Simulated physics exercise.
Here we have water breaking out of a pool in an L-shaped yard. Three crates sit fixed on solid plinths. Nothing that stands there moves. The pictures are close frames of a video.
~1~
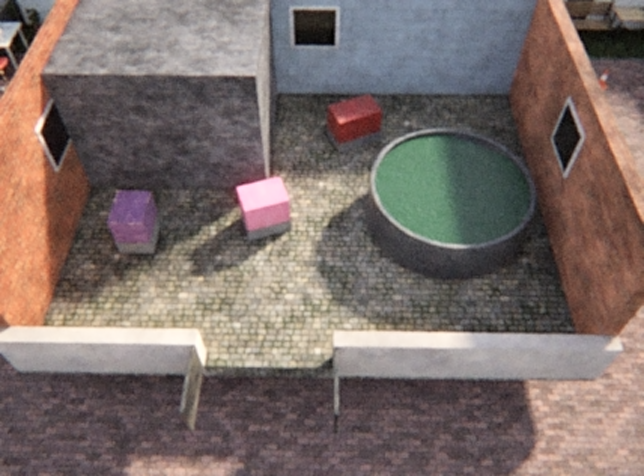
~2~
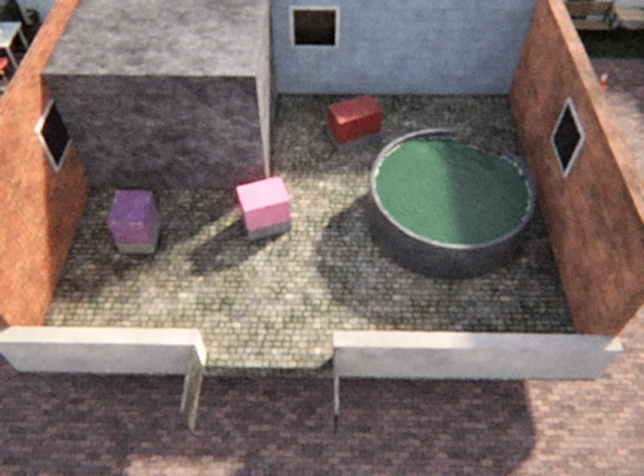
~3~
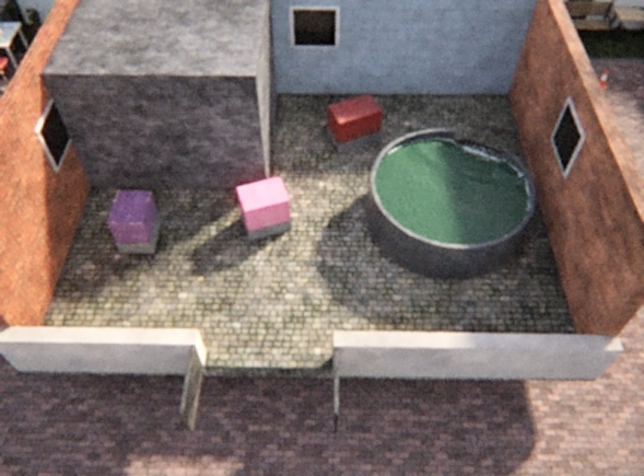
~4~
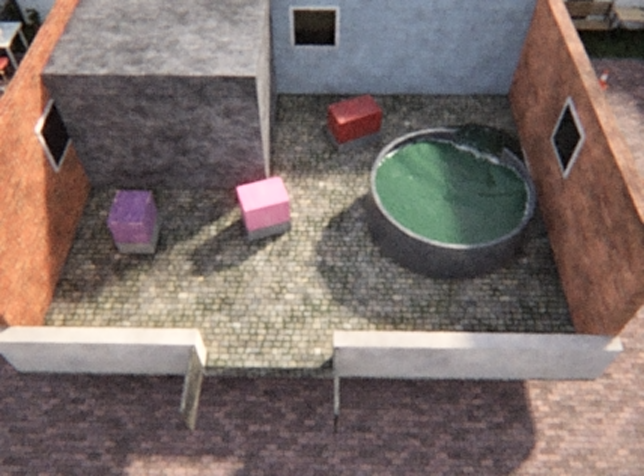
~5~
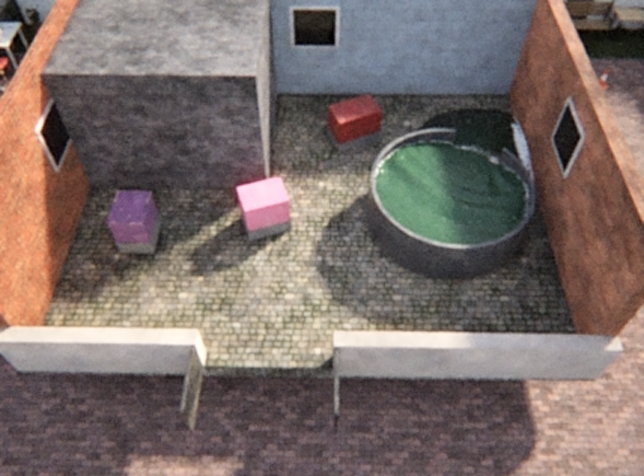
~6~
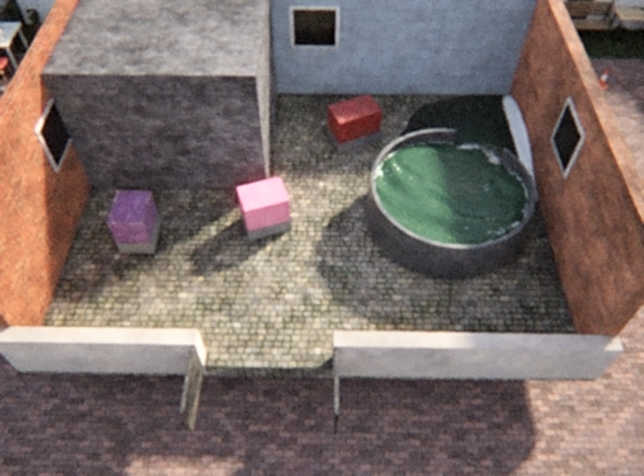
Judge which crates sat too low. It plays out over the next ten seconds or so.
The red crate was too low. The pink crate was not too low. The purple crate was not too low.
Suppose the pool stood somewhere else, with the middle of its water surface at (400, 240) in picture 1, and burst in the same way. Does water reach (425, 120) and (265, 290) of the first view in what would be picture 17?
In that order: Flooded, no water.
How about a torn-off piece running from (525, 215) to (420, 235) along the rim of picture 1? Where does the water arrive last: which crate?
Answer: The red one.
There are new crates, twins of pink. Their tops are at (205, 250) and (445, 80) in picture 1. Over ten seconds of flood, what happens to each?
Crate one: Stays clear. Crate two: Is inundated.
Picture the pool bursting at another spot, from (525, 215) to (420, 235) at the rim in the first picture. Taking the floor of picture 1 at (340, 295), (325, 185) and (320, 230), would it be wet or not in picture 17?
One after the other: Under water, clear, dry.
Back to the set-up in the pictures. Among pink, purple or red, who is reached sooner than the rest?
The answer is the crate marked red.
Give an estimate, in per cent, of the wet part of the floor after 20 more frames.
Roughly 40 per cent.
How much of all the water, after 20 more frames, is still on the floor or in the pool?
Around 100 parts in a hundred.
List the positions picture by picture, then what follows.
In the first picture, still water in the pool at (451, 186).
In the second picture, water pours out on the pool's far side and has run to a hidden place.
In the third picture, water pours out on the pool's far side and has run to a hidden place.
In the fourth picture, water pours out on the pool's far side and has run to (499, 133).
In the fifth picture, water pours out on the pool's far side and has run to (509, 116).
In the sixth picture, the front is at (506, 95), out from the gap on the pool's far side.
A moment on, water covers 15 % of the floor; the red crate water round its plinth, the pink crate not reached, the purple crate not reached.
Next, water covers 20 % of the floor; the red crate water round its plinth, the pink crate not reached, the purple crate not reached.
Then, water covers 40 % of the floor; the red crate water round its plinth, the pink crate water round its plinth, the purple crate not reached.
Later, water covers 75 % of the floor; the red crate water round its plinth, the pink crate water round its plinth, the purple crate water round its plinth.
In the end, water covers 95 % of the floor; the red crate was topped, the pink crate stayed above the water, the purple crate stayed above the water.
